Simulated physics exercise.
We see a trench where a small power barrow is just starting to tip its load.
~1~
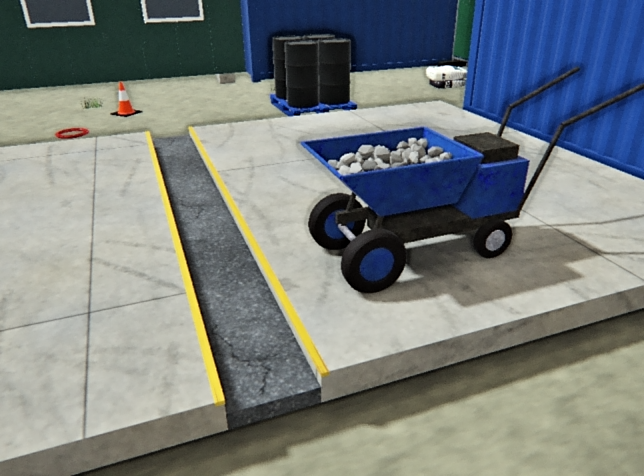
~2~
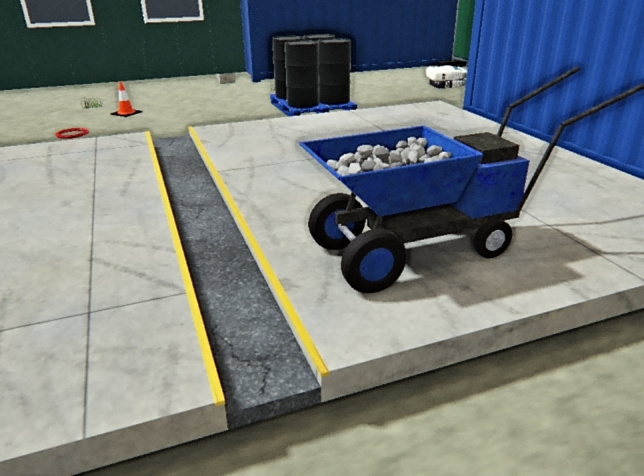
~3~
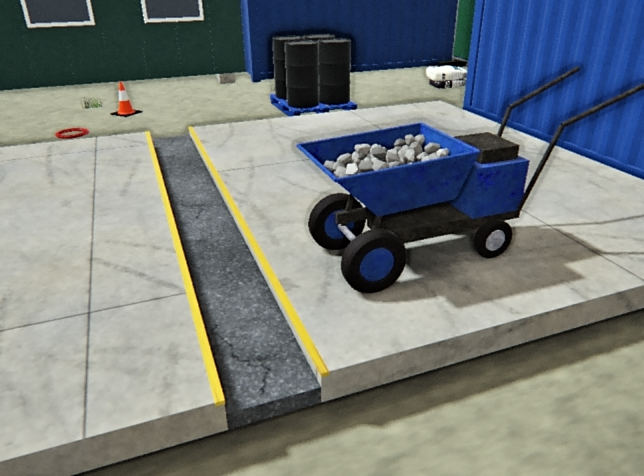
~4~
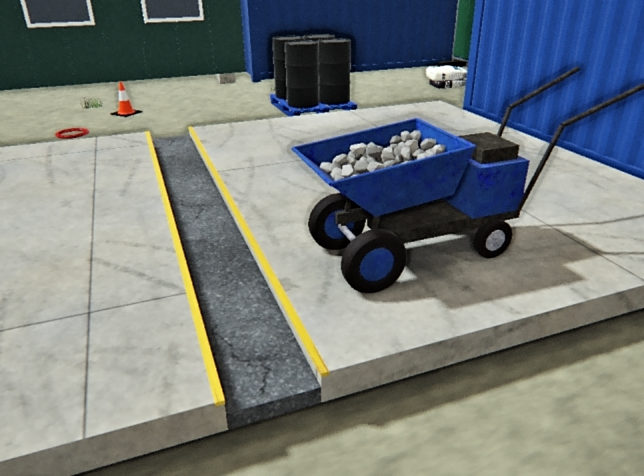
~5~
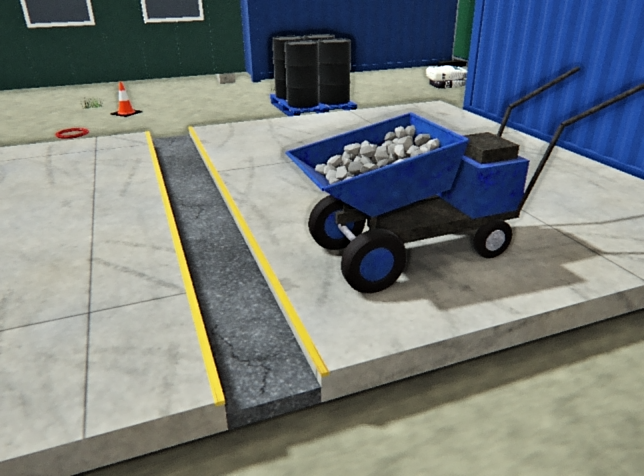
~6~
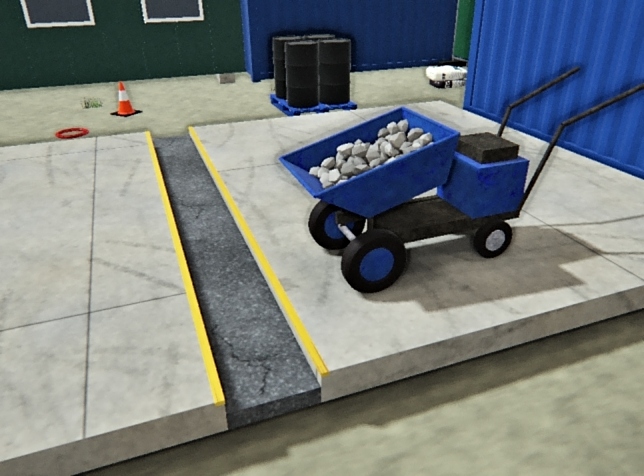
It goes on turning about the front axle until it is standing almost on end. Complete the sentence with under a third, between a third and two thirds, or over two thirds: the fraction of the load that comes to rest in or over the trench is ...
It is over two thirds.
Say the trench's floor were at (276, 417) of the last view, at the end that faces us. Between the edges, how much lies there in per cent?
Around 100 percent.
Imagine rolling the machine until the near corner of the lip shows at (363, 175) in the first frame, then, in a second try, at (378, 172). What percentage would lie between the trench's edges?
First spot: About 80 percent; second spot: About 60 percent.
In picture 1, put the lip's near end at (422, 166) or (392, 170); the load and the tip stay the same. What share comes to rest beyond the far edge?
I'd put it at around 0 percent the first time and 0 percent the second.
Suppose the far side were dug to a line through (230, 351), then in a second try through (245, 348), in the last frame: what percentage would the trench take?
For the first it's 60 per cent, for the second 40 per cent.
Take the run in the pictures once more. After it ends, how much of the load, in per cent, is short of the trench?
Estimate: Some 0 percent.
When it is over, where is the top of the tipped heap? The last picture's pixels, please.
The topmost point rests at roughly pixel (232, 279) in the last view.
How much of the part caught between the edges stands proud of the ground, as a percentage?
30 per cent, near enough.
Soon after the last picture, skip tipped steeply; all in the skip.
A little later, skip tipped right over; about two thirds in the skip; about a third in or heaped over the trench.
Later still, skip tipped right over; about a quarter in the skip; most in or heaped over the trench; a stray few beyond it.
At rest, skip tipped right over; about a quarter in the skip; most in or heaped over the trench; a stray few beyond it.
